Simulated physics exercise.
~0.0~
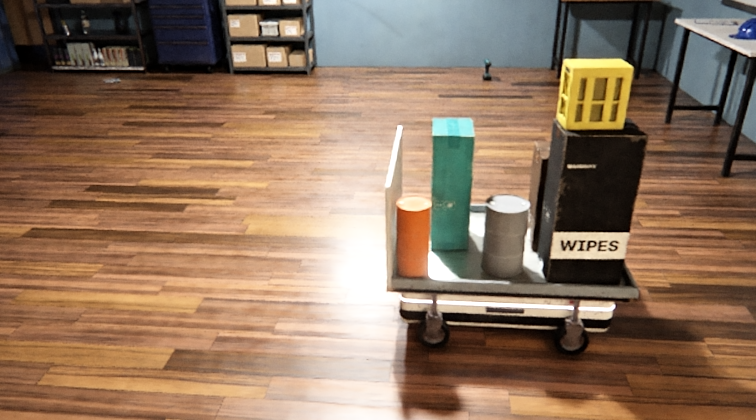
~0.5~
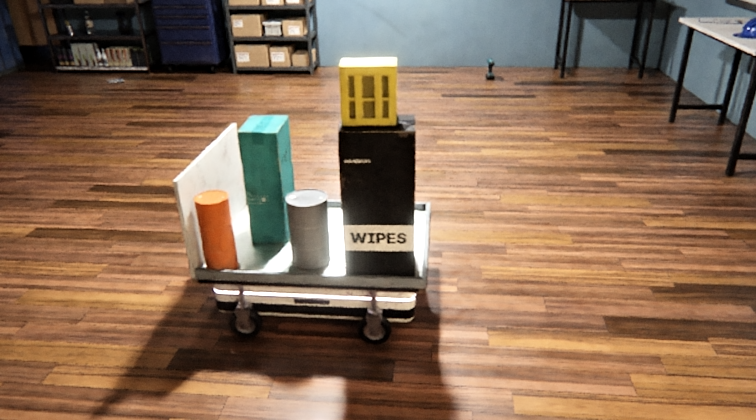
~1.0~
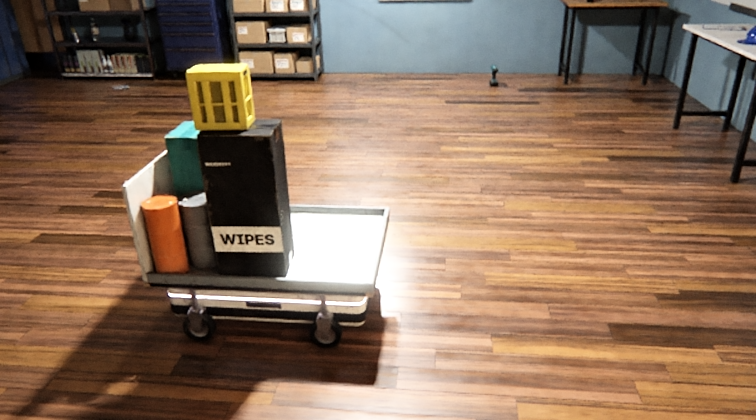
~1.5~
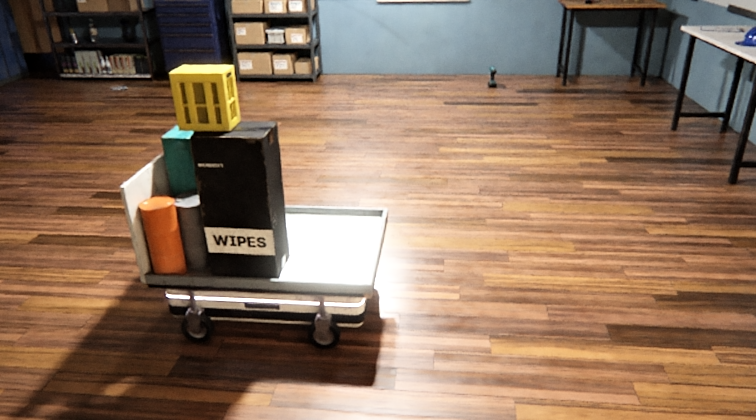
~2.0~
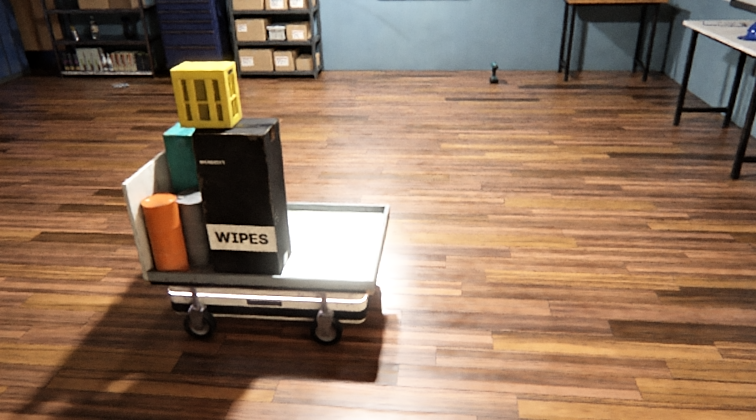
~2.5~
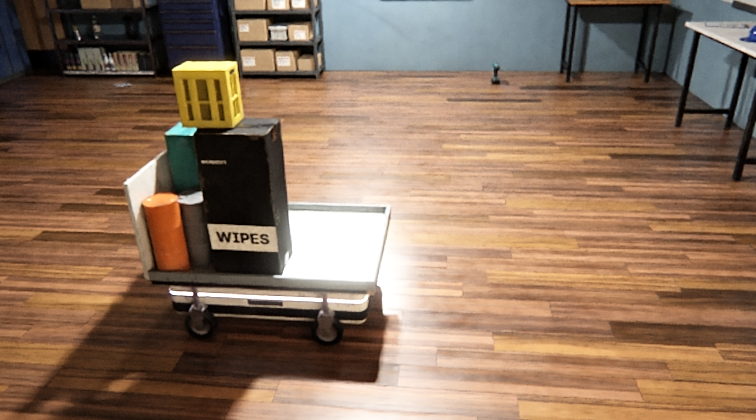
A flat delivery cart with a tall pale board at its left end stands on a wooden floor in a workshop, seen from the side by a slightly swaying camera, with shelves and tables behind. It carries an orange canister, a turquoise box, a grey canister and, at the right, a tall black box labelled WIPES with a yellow crate on top. The cart rolls left, then stops. The black box and crate slide left along the deck, closing up against the canisters and turquoise box. Everything visible ends upright, bunched near the board, the crate still on top and the deck's right side bare.
